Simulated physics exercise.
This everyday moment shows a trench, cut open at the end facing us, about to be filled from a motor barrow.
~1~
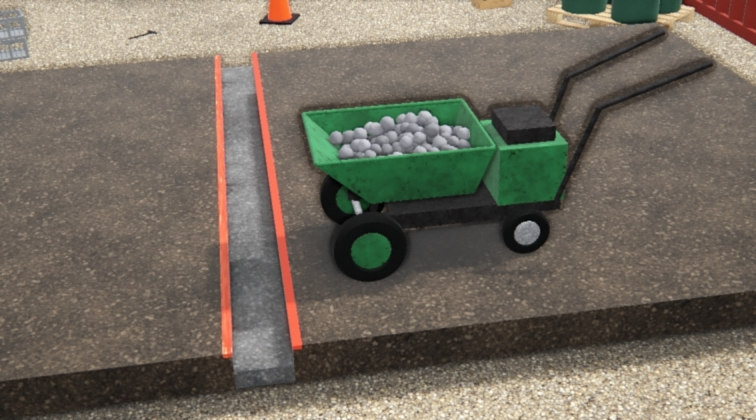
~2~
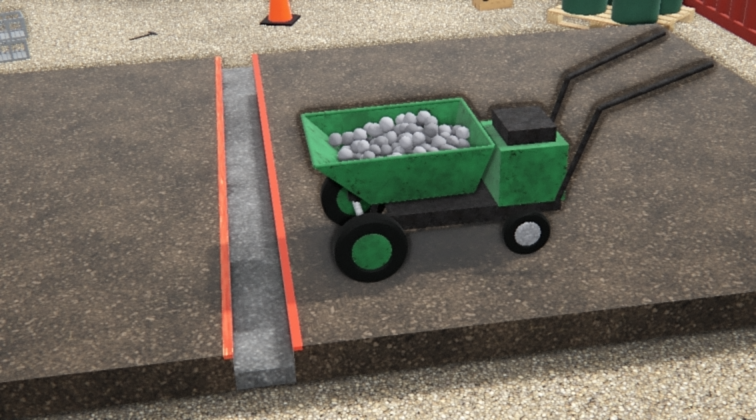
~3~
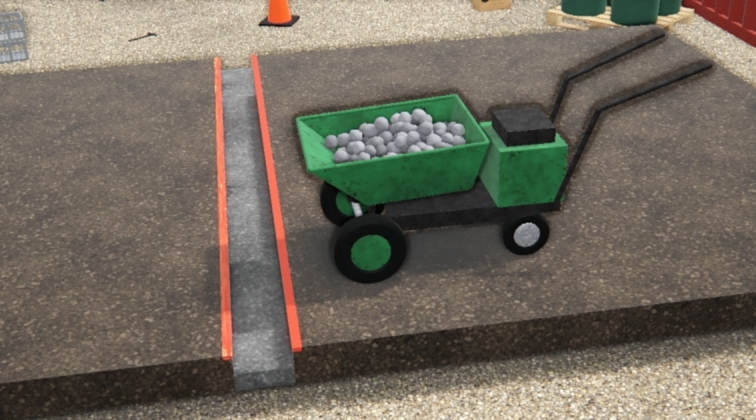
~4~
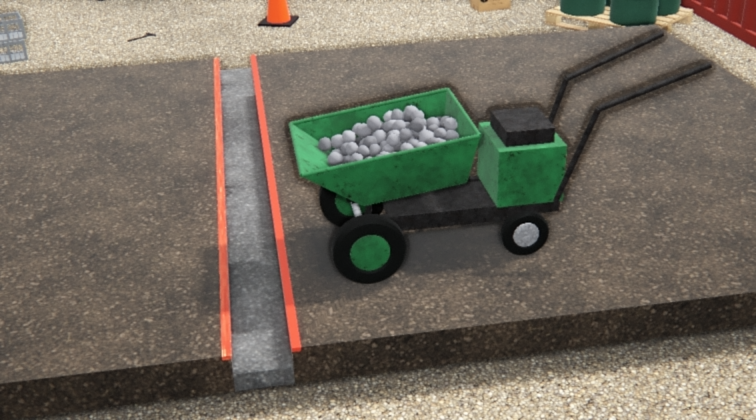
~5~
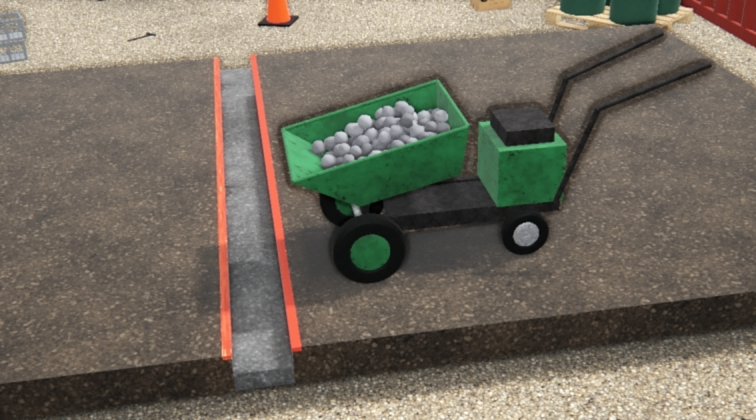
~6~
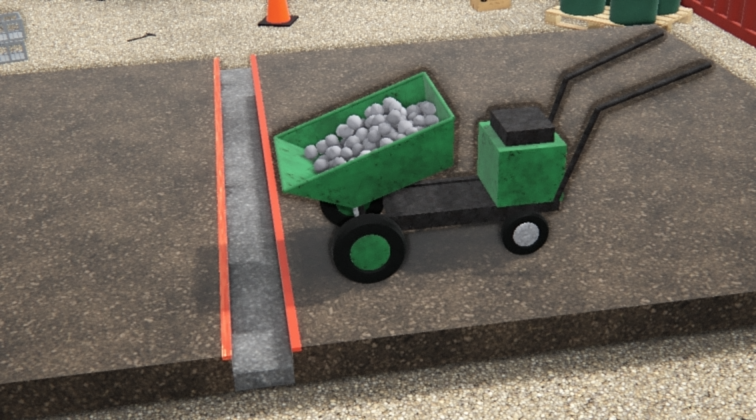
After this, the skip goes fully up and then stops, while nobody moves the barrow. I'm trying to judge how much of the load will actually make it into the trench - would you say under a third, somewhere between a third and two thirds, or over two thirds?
I would say somewhere between a third and two thirds.
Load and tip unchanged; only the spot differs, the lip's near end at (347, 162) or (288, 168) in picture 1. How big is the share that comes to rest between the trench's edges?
70 and 0 percent, in that order.
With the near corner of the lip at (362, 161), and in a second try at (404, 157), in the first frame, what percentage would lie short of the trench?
In order, close to 10 and 40 in a hundred.
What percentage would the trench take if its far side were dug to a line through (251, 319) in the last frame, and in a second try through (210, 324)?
In order: 10 per cent, then 60 per cent.
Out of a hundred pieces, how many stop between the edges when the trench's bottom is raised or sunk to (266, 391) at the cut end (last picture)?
It would be close to 70 percent.
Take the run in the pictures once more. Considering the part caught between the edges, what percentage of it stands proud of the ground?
About 25 in a hundred.
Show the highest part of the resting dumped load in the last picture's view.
At about (214, 256).
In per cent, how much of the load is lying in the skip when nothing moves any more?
20 %, about.
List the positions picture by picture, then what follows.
In the first picture, lip of the skip at (317, 165), level; top of the load at (408, 139), round cobbles; first edge of the trench at (292, 312); far edge at (226, 320), the trench under half as wide as the skip, and shallow for its width.
In the second picture, lip of the skip at (315, 167), level; top of the load at (408, 139).
In the third picture, lip of the skip at (310, 171), tipped barely; top of the load at (426, 135).
In the fourth picture, lip of the skip at (302, 176), tipped a little; top of the load at (418, 132).
In the fifth picture, lip of the skip at (294, 182), tipped a little; top of the load at (409, 127).
In the sixth picture, lip of the skip at (285, 191), tipped clearly; top of the load at (401, 121); first edge of the trench at (291, 314); far edge at (225, 322).
Soon after the last picture, skip tipped steeply; all in the skip.
A little later, skip tipped right over; most in the skip; a small part in or heaped over the trench; a stray few beyond it; a stray few falling.
Later still, skip tipped right over; about a quarter in the skip; about half in or heaped over the trench; about a third beyond it.
At rest, skip tipped right over; about a quarter in the skip; about half in or heaped over the trench; about a third beyond it.
